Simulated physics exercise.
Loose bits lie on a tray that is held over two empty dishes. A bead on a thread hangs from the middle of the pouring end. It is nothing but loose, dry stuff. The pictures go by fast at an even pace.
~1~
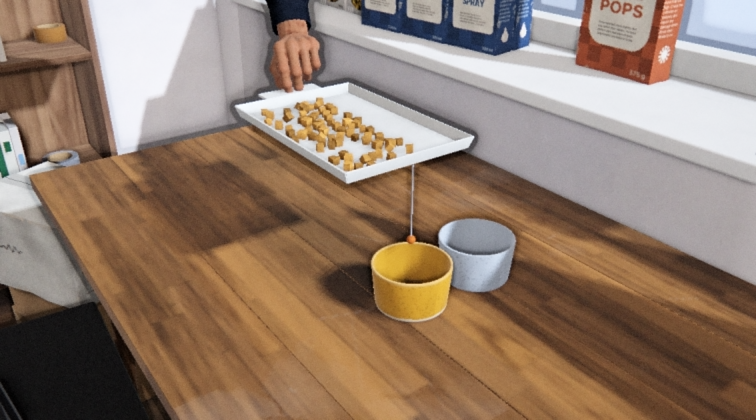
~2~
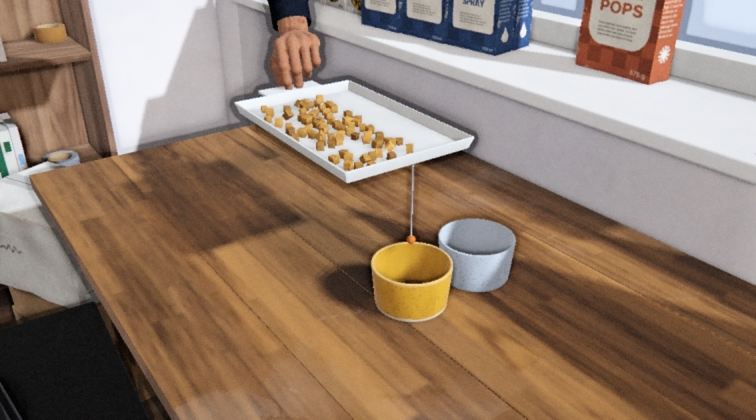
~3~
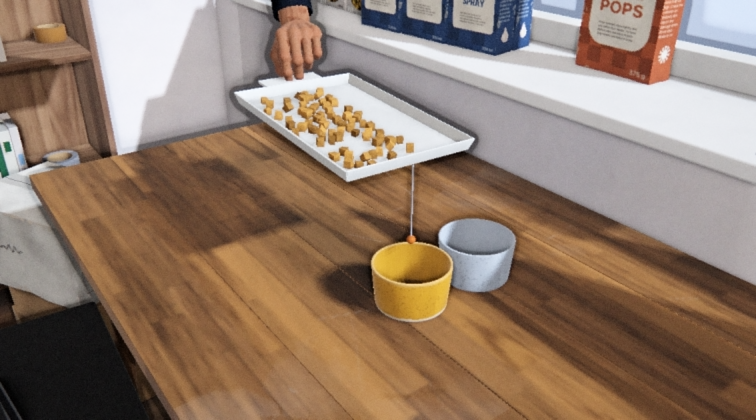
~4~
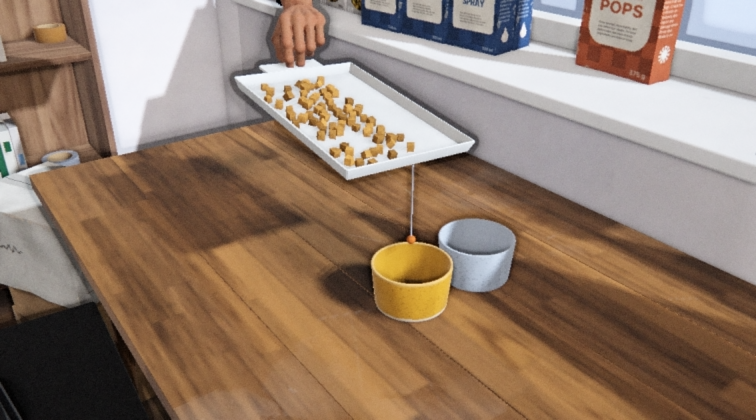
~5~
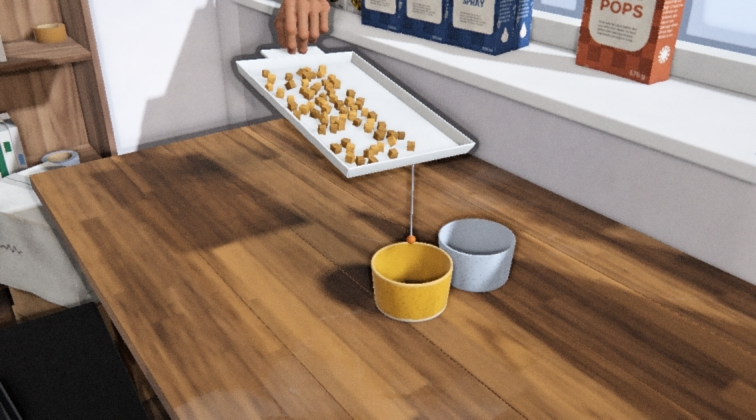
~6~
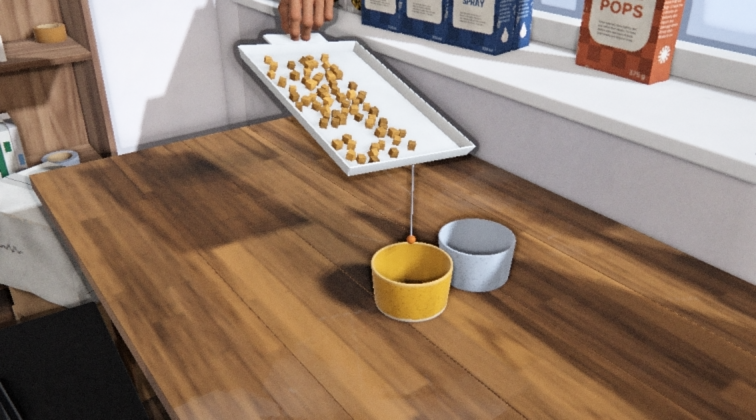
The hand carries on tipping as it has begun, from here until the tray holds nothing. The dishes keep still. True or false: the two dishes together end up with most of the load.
True.
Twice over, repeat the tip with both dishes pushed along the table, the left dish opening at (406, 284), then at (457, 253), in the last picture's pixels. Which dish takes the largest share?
The first try: The right one. The second: The dish on the left.
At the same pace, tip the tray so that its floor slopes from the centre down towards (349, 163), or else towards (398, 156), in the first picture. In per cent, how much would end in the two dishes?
Around 10 per cent first, around 30 per cent next.
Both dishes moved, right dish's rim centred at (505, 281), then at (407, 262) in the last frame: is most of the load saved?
Together the dishes get less than a half first, then less than a half.
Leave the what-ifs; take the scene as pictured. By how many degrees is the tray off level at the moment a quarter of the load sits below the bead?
Somewhere near 75°.
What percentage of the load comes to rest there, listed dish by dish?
In the left dish 20 per cent comes to rest, in the right dish 60 per cent.
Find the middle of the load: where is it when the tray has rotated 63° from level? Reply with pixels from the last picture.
The load is centred around (439, 146).
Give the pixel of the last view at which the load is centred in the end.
Centre at rest: Close to (476, 274).
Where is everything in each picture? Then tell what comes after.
Corners of the pouring end near (347, 171) and (468, 136), level; middle of the load near (341, 131), croutons; left dish near (437, 297); right dish near (502, 268); bead on its thread near (411, 240), in the first picture.
Corners of the pouring end near (347, 171) and (469, 137), level; middle of the load near (341, 129), in the second picture.
Corners of the pouring end near (348, 169) and (469, 138), tipped barely, lowest at the right corner; middle of the load near (342, 125), in the third picture.
Corners of the pouring end near (349, 168) and (469, 140), tipped a little, lowest at the right corner; middle of the load near (342, 118), in the fourth picture.
Corners of the pouring end near (350, 166) and (470, 142), tipped a little, lowest at the right corner; middle of the load near (344, 111), in the fifth picture.
Corners of the pouring end near (351, 165) and (470, 144), tipped clearly, lowest at the right corner; middle of the load near (345, 105), a little on the move; left dish near (437, 297); right dish near (502, 268), in the sixth picture.
Shortly afterwards, tray tipped steeply; the bulk on the tray; only a few in the right dish; a little in the air.
Next, tray tipped past a quarter turn; near two thirds on the tray; only a few in the left dish; near a quarter in the right dish; a little outside both.
Some moments later, tray tipped past a quarter turn; near a quarter in the left dish; near two thirds in the right dish; near a quarter outside both; only a few in the air.
In the end, tray tipped past a quarter turn; near a quarter in the left dish; near two thirds in the right dish; near a quarter outside both; only a few in the air.
